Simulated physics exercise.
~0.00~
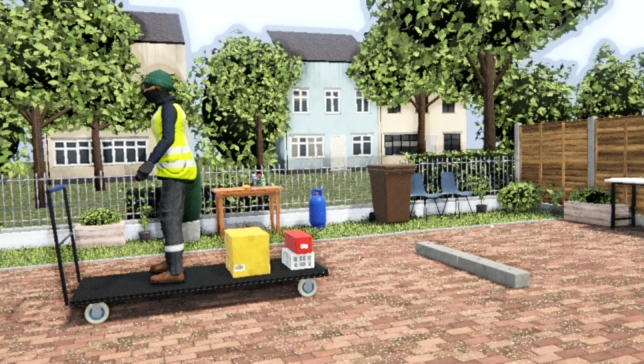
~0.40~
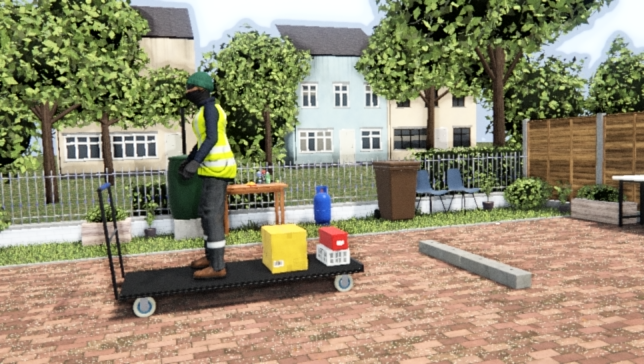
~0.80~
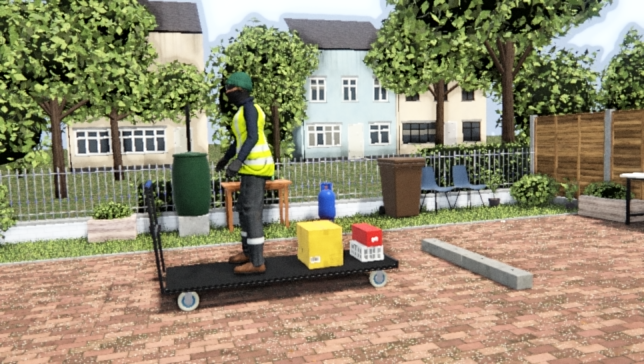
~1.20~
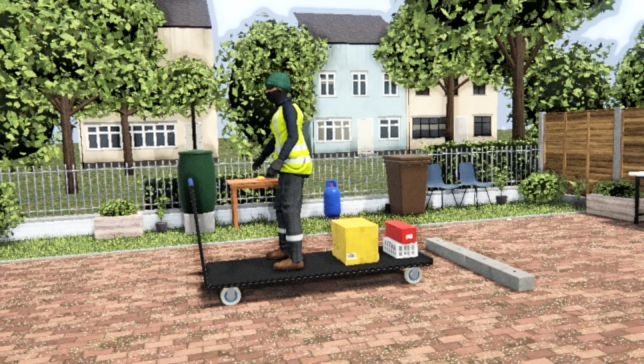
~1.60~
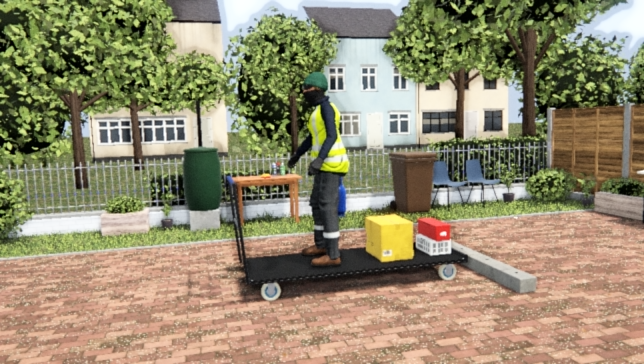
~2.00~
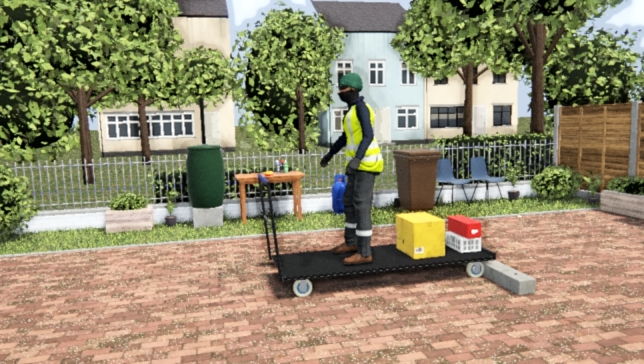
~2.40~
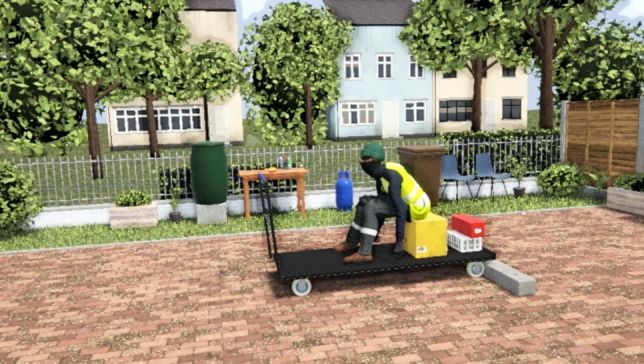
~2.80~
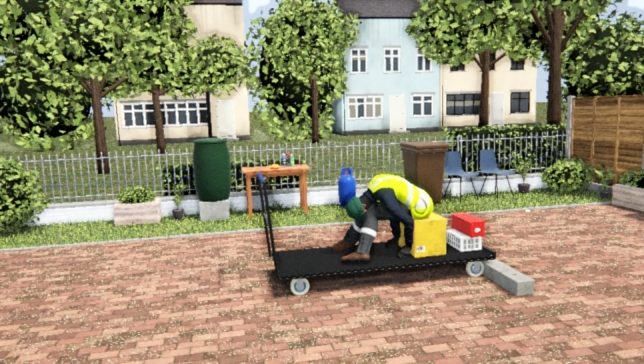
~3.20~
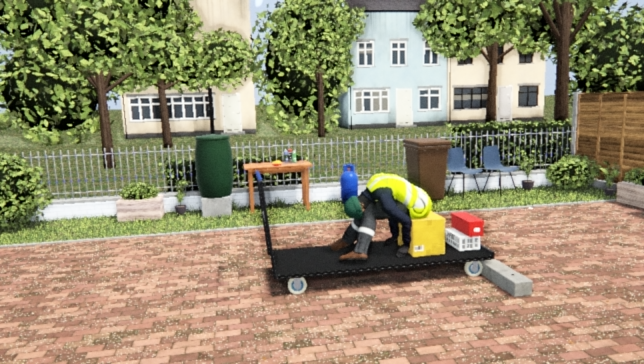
A worker in a green helmet and yellow high-visibility vest stands on a long black flat cart rolling rightwards across a red brick yard, seen from the side by a gently drifting camera. Toward the cart's right end sit a yellow carton and a red tote stacked on a white crate, while a fence, trees and pale houses stand behind. The cart meets a grey kerb and stops, staying level. The worker drops into a seated position against the carton, then folds forward, head down and arms hanging toward the deck. Worker, carton, tote and crate all remain aboard, still.
